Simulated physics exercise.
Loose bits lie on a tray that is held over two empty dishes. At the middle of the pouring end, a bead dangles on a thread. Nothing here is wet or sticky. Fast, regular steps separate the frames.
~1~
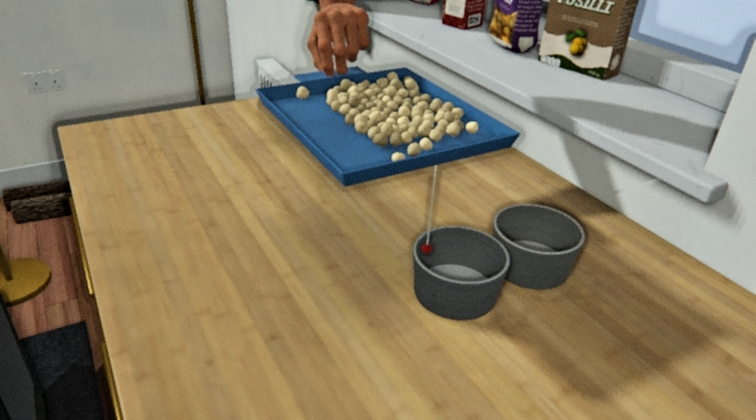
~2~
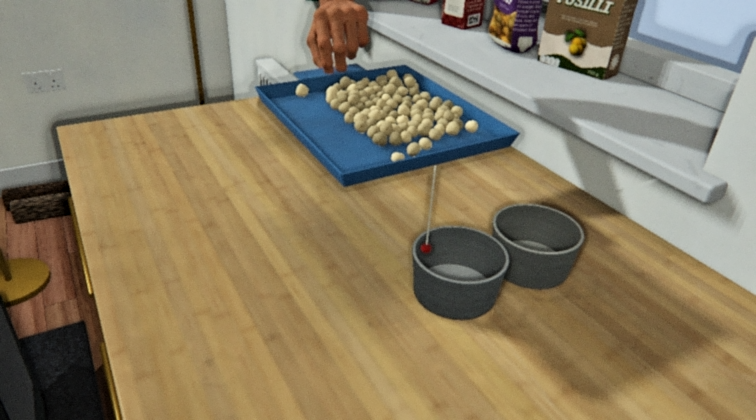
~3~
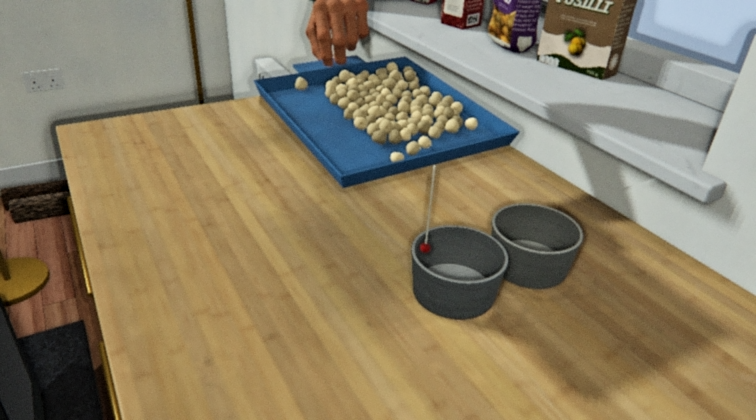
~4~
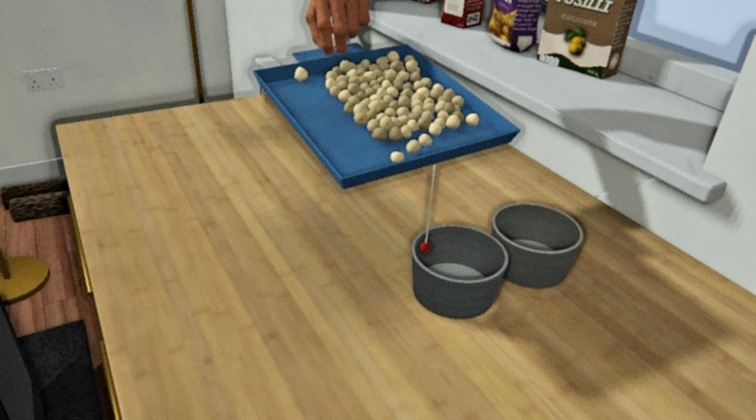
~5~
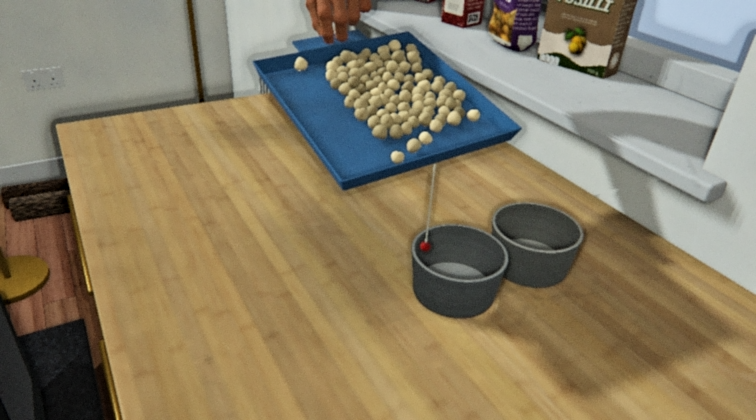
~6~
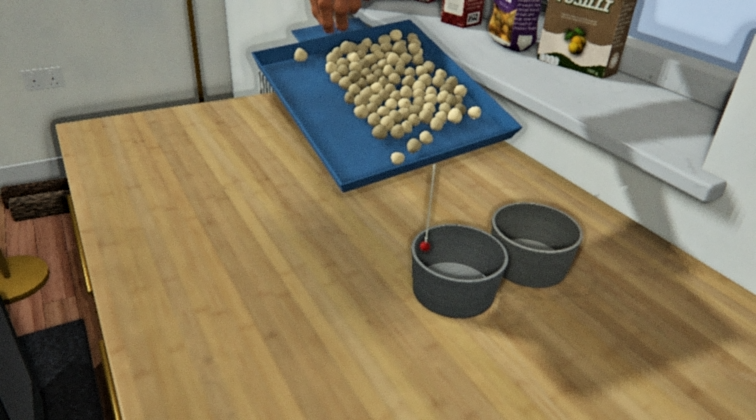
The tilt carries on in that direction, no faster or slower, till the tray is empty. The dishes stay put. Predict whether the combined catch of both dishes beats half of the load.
The combined catch falls short of half.
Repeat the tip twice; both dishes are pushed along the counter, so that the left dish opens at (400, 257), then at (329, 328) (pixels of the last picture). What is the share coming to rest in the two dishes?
The first try yields 0% and the second yields 70%.
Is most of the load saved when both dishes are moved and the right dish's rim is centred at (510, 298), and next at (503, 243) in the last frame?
For the earlier try a smaller portion is kept, for the later one a smaller portion.
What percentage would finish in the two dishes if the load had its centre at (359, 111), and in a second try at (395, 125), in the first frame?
You'd get near 0 percent first and near 0 percent after that.
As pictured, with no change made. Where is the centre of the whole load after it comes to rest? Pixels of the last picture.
About (375, 369).
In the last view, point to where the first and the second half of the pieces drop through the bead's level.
The first part passes (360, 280); everything after passes (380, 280).
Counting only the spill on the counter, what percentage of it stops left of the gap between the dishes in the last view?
I'd say some 90 in a hundred.
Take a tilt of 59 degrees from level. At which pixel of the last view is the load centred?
Somewhere near pixel (401, 124).
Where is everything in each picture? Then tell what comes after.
In the first frame, corners of the pouring end at (345, 170) and (513, 132), level; middle of the load at (392, 107), macadamia nuts; left dish at (487, 296); right dish at (566, 266); bead on its thread at (427, 248).
In the second frame, corners of the pouring end at (345, 170) and (513, 132), level; middle of the load at (391, 105).
In the third frame, corners of the pouring end at (344, 172) and (512, 130), tipped barely, lowest at the left corner; middle of the load at (391, 100).
In the fourth frame, corners of the pouring end at (344, 174) and (513, 128), tipped a little, lowest at the left corner; middle of the load at (392, 93).
In the fifth frame, corners of the pouring end at (344, 176) and (514, 126), tipped a little, lowest at the left corner; middle of the load at (393, 86).
In the sixth frame, corners of the pouring end at (344, 179) and (515, 125), tipped clearly, lowest at the left corner; middle of the load at (394, 80); left dish at (485, 294); right dish at (564, 265).
Soon after the last picture, tray tipped steeply; nearly all on the tray; a stray few outside both; a stray few in the air.
A little later, tray tipped right over; about a third on the tray; about a third outside both; about a quarter in the air.
Later still, tray tipped past a quarter turn; all outside both.
At rest, tray tipped past a quarter turn; none in the left dish; none in the right dish; all outside both.
